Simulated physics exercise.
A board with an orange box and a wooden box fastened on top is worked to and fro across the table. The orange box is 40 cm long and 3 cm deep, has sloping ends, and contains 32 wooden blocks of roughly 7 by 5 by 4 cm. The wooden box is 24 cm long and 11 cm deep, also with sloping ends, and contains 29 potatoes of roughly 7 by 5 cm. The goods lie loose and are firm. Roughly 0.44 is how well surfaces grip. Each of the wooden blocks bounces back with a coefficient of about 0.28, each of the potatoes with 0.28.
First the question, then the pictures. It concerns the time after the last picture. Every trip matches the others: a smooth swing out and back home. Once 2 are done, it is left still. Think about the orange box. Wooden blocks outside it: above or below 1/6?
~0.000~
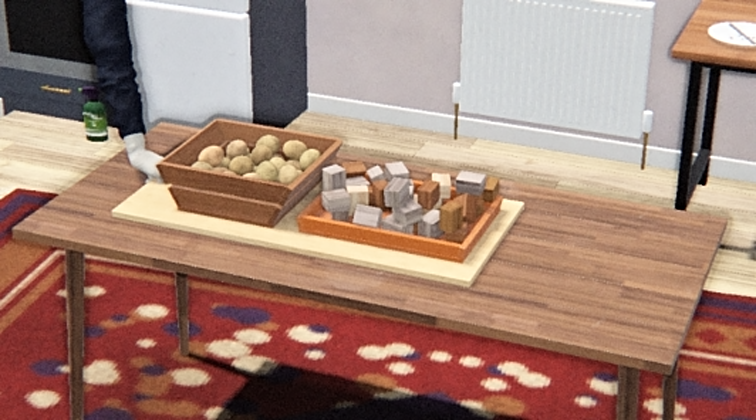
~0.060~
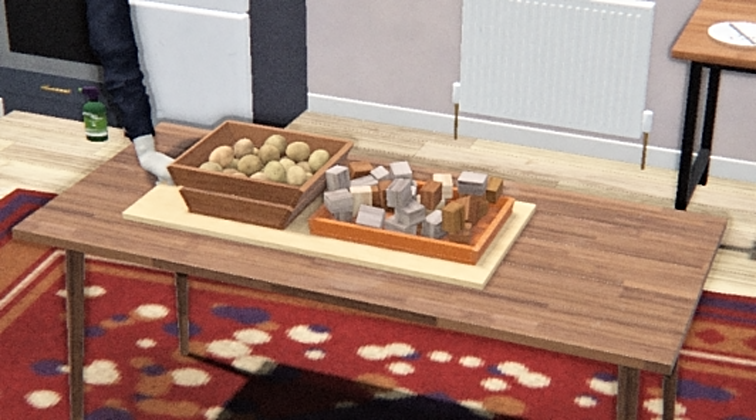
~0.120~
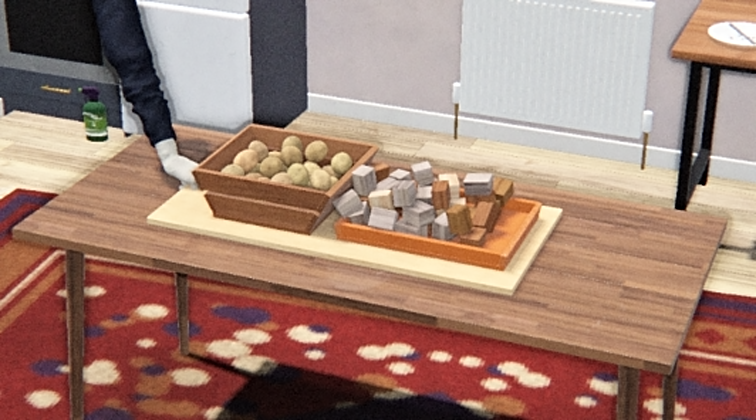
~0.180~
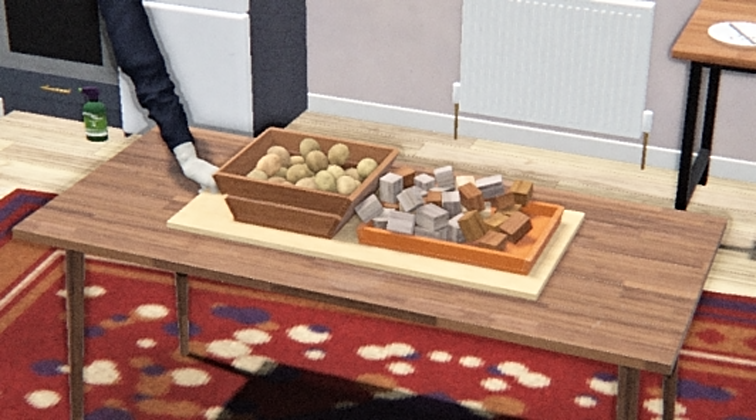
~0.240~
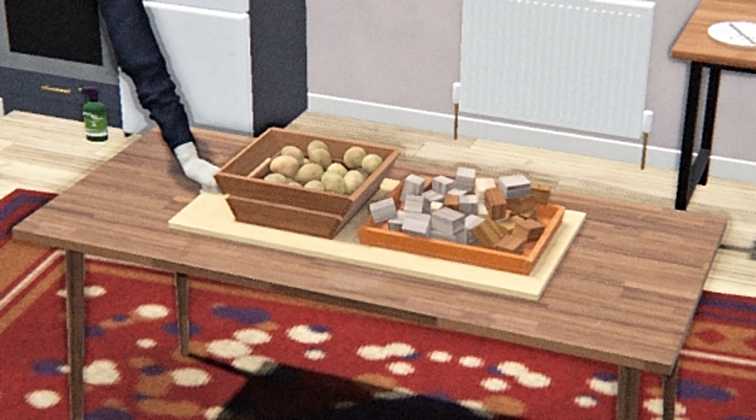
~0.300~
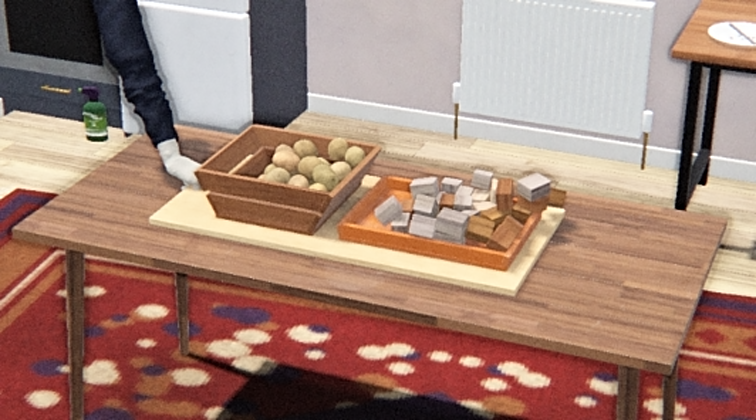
Above.
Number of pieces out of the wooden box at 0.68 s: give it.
Roughly 1 for the wooden box.
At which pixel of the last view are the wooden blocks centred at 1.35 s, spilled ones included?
Middle: About (390, 209) px.
After 0.47 s, 7 of 32 out of the orange box and 0 of 29 out of the wooden box.
After 0.68 s, 10 of 32 out of the orange box and 1 of 29 out of the wooden box.
After 0.97 s, 12 of 32 out of the orange box and 1 of 29 out of the wooden box.
When it is over (at 1.35 s), 12 of 32 out of the orange box and 1 of 29 out of the wooden box. Asked share, 12 of 32, 38 per cent.
